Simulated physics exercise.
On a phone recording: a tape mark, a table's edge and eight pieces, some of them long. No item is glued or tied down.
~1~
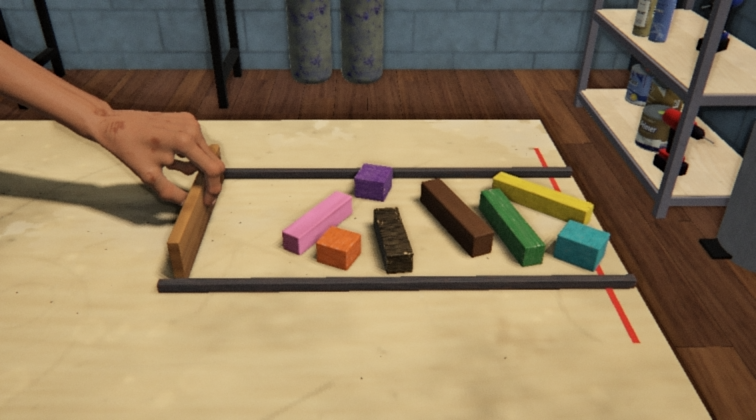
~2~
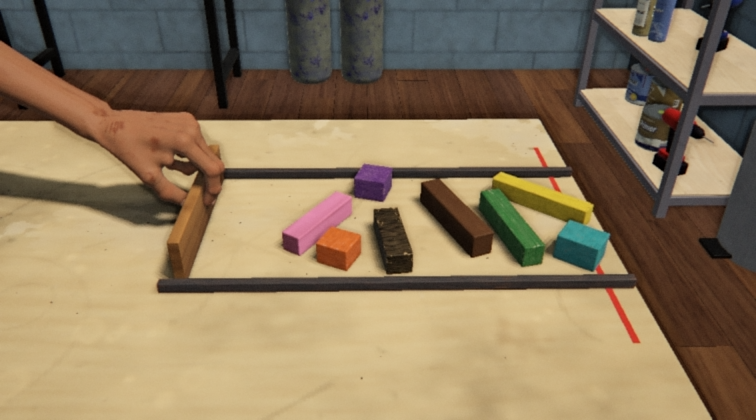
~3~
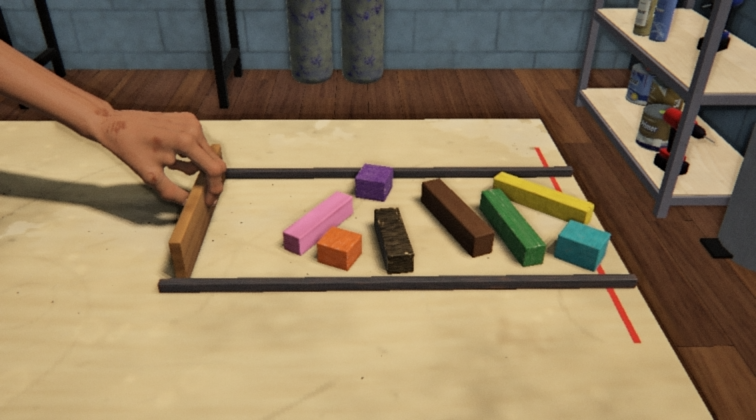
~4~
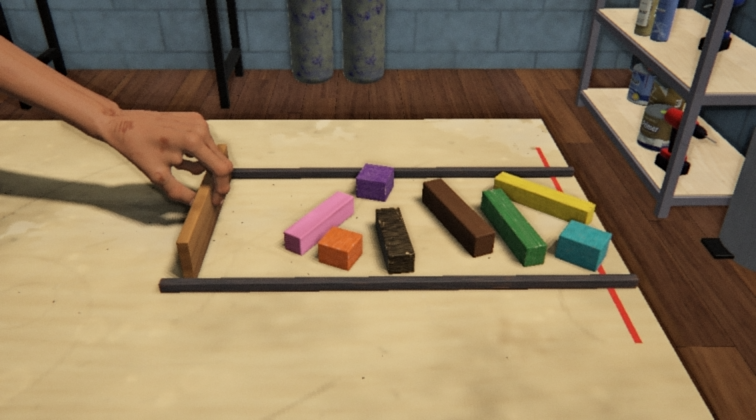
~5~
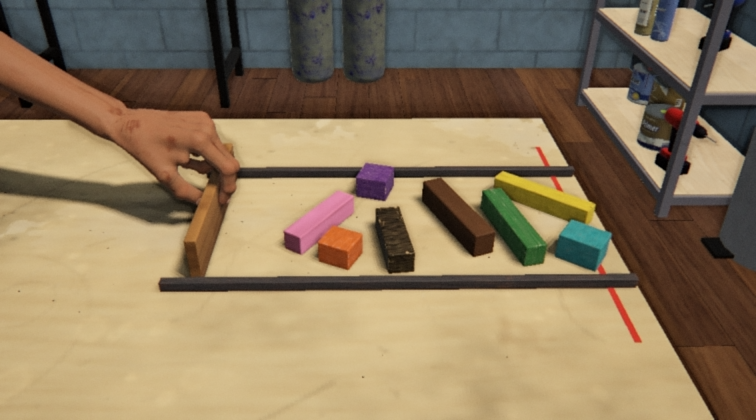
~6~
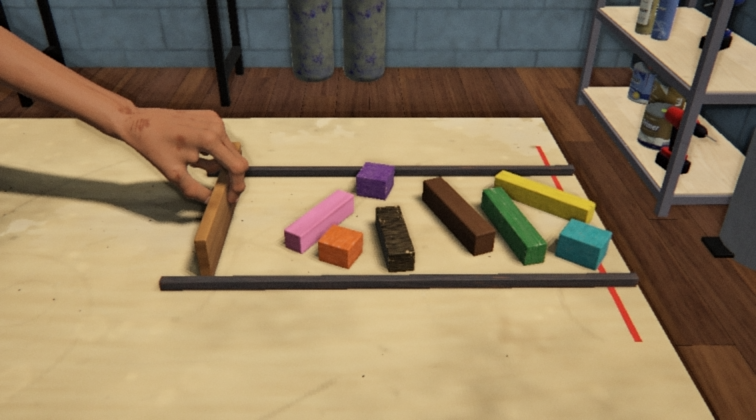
A hand slides a wooden board slightly right between two rails toward scattered colored blocks.
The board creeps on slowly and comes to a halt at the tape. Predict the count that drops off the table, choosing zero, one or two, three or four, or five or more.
So the push knocks five or more off, going by the tape.
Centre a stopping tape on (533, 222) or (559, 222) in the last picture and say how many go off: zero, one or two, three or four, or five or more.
First tape: Three to four; second tape: Three to four.
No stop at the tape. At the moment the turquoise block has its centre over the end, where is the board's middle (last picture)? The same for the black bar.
For the turquoise block at (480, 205), for the black bar at (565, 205).
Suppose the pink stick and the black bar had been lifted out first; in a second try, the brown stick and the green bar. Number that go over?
The counts: 4 and 3.
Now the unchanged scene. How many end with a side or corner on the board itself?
All in all, 3.
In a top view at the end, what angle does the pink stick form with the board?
The angle is some 0°.
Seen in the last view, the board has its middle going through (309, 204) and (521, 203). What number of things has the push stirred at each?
2, then 8.
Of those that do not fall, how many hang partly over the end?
Overhang count: 2.
Soon after, none off yet; turquoise block at rest near (583, 244); yellow bar at rest near (542, 197); green bar at rest near (512, 224).
After that, none off yet; turquoise block at rest near (583, 244); yellow bar at rest near (542, 197); green bar moving near (517, 224).
And then, one off so far; turquoise block on its way down; yellow bar displaced a little near (586, 187); green bar displaced about its own width near (609, 222).
In the end, the number that fall off is five or more; gone, black bar, brown stick, green bar, yellow bar and turquoise block.
